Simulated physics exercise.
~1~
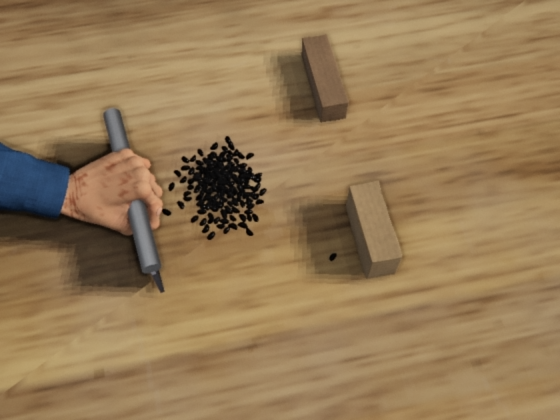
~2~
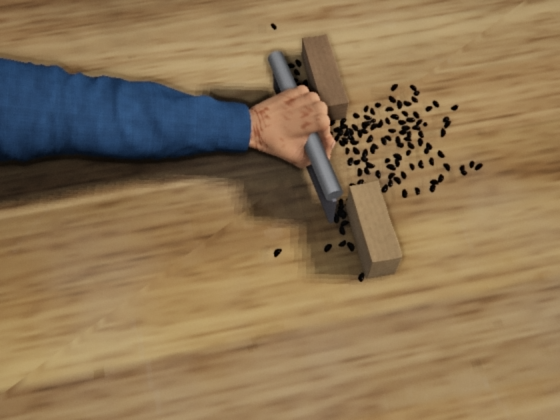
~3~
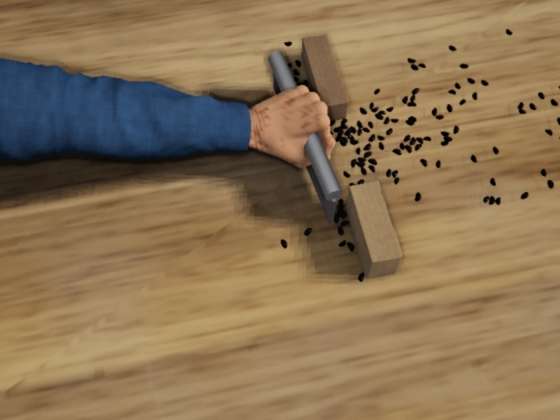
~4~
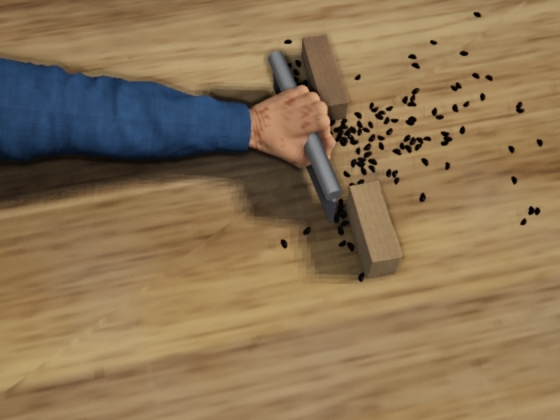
A hand in a blue sleeve pushed a grey bar rightwards into a pile of black beans and stopped it against two wooden blocks; many beans scattered through the gap across the table, while others stayed behind by the blocks.
